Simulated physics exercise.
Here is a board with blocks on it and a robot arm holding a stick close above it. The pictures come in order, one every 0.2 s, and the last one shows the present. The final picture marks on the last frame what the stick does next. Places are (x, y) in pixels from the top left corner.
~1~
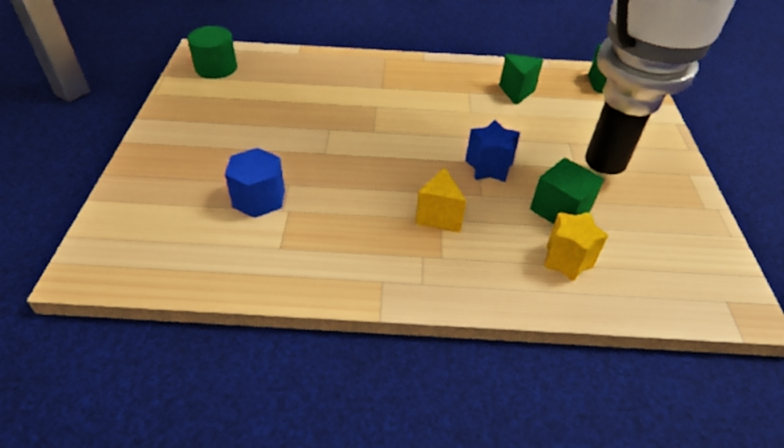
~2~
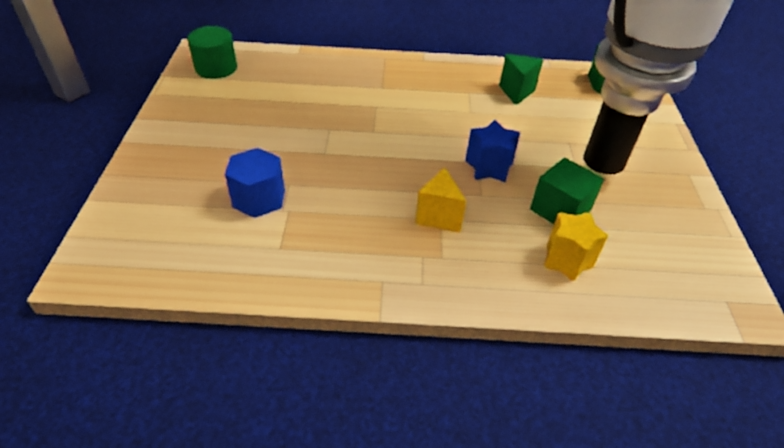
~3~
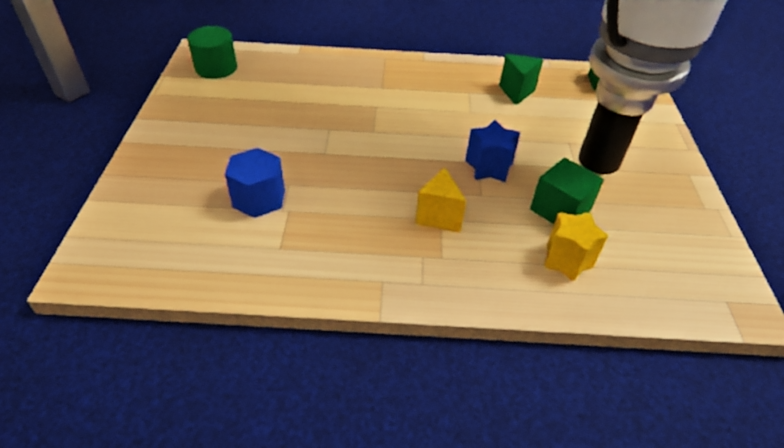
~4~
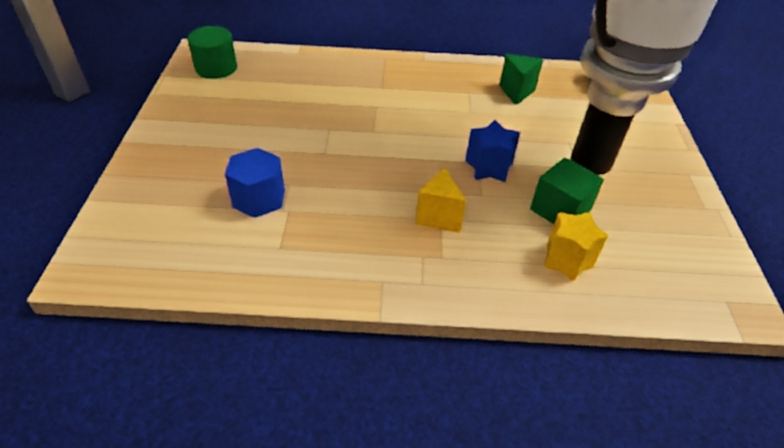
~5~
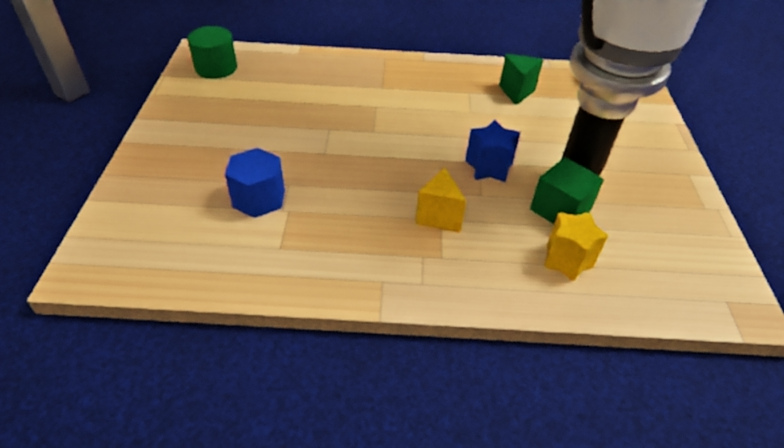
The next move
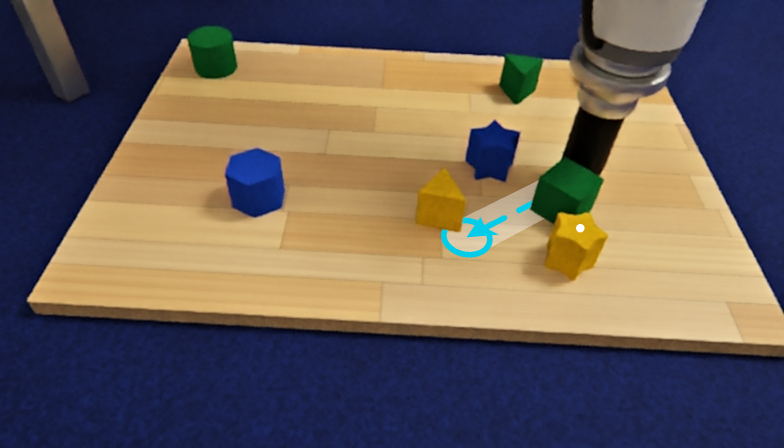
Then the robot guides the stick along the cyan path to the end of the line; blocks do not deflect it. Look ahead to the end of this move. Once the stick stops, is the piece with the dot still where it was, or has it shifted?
It will end up elsewhere.
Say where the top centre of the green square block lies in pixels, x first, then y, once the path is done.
Its top middle will sit at (548, 215).
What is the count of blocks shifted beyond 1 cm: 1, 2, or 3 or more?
Expect two.
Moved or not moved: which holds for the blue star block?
It keeps its position.
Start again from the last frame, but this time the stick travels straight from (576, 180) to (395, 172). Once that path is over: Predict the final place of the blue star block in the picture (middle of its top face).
I'd guess (422, 116).
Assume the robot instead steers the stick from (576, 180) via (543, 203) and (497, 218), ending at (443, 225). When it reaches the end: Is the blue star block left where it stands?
I'd say yes.
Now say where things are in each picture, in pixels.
Stick's lower end at (606, 161); yellow triangular piece at (443, 185); blue star block at (496, 135); green square block at (572, 177); yellow star block at (580, 228), in the first picture.
Stick at (604, 161); blocks still, in the second picture.
Stick at (599, 161); blocks still, in the third picture.
Stick at (591, 162); blocks still, in the fourth picture.
Stick at (582, 165); yellow triangular piece at (443, 185); blue star block at (496, 135); green square block at (572, 177); yellow star block at (580, 228), in the fifth picture.
Drawn move, straight from (576, 180) to (467, 237); the dot is on the yellow star block.
What follows on the original path. One third of the way, stick at (547, 183); green square block at (560, 199), turned 50° anticlockwise; yellow star block at (584, 234).
Two thirds of the way, stick at (509, 202); green square block at (548, 214), turned 75° anticlockwise; yellow star block at (589, 245), turned 20° anticlockwise.
At the end, stick at (470, 221); yellow triangular piece at (437, 187), turned 30° clockwise; blue star block still; green square block at (548, 215), turned 75° anticlockwise; yellow star block at (590, 245), turned 25° anticlockwise.
